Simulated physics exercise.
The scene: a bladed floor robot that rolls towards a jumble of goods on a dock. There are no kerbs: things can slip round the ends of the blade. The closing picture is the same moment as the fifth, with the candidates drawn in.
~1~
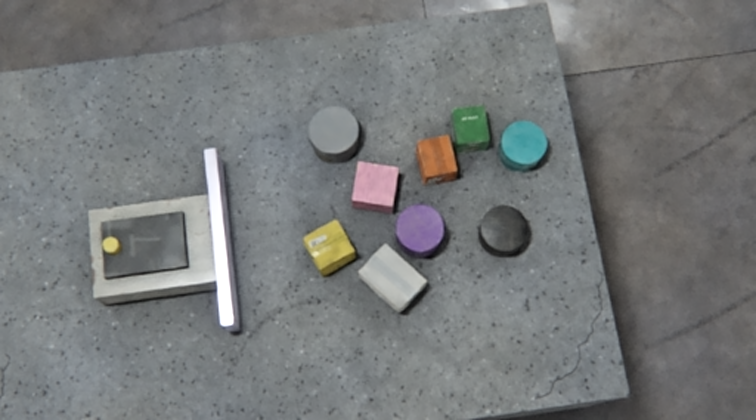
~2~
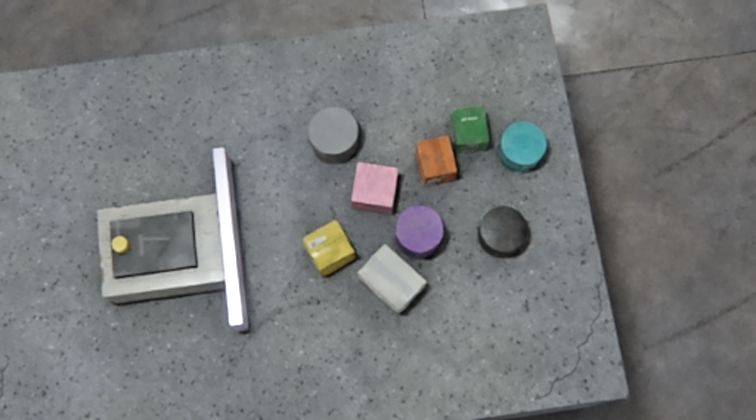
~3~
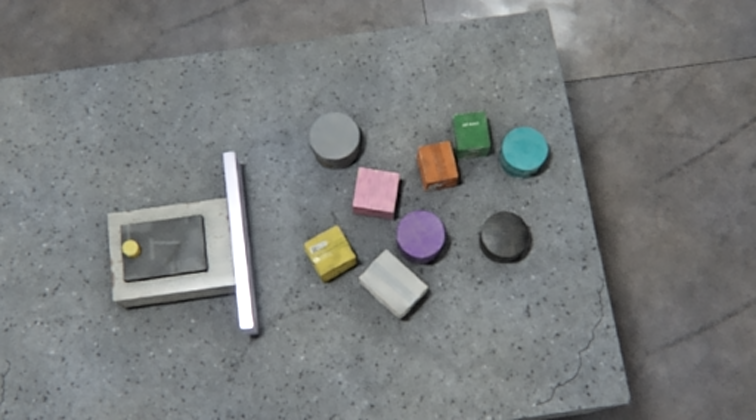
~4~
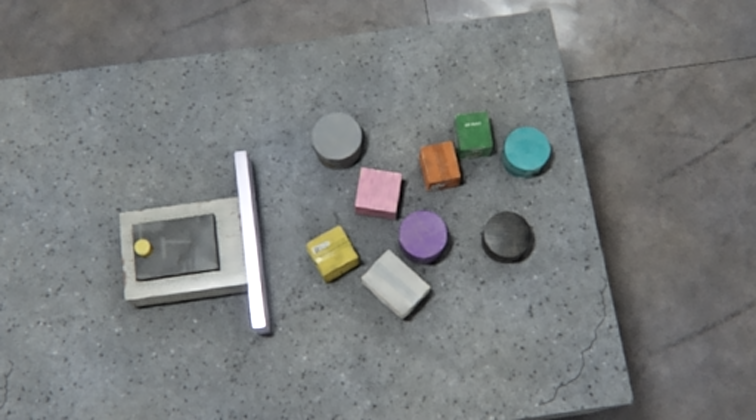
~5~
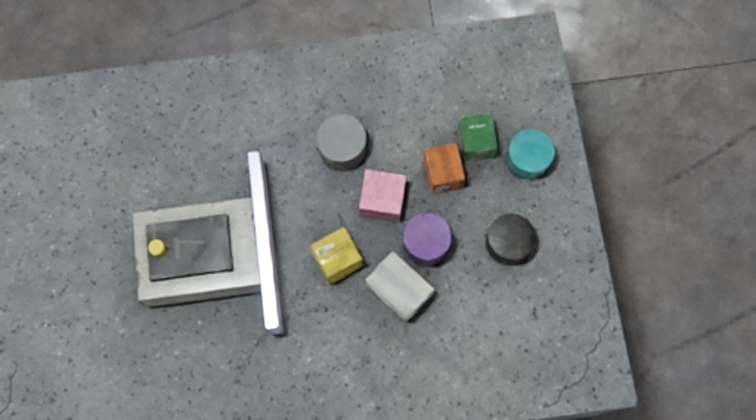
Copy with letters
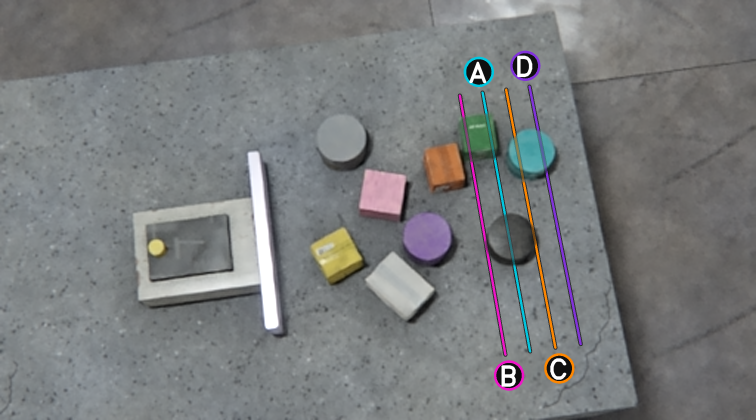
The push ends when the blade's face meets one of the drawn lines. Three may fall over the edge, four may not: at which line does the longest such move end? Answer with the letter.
C.
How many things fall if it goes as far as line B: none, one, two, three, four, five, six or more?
In all, none.
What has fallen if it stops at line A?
It is the turquoise pail.
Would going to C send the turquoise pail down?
Yes.
On the marked copy, A at (505, 217); B at (482, 220); C at (530, 213); D at (554, 210).
Following C. Soon after the start, robot (294, 233); grey pail (372, 132); white box (412, 293).
Later, robot (391, 220); black canister (569, 243); turquoise pail (545, 154).
In the end, robot (466, 210); turquoise pail over the edge; black canister over the edge; two fallen.
As for the rest, A is within the limit but short; B is within the limit but short; D drops four.
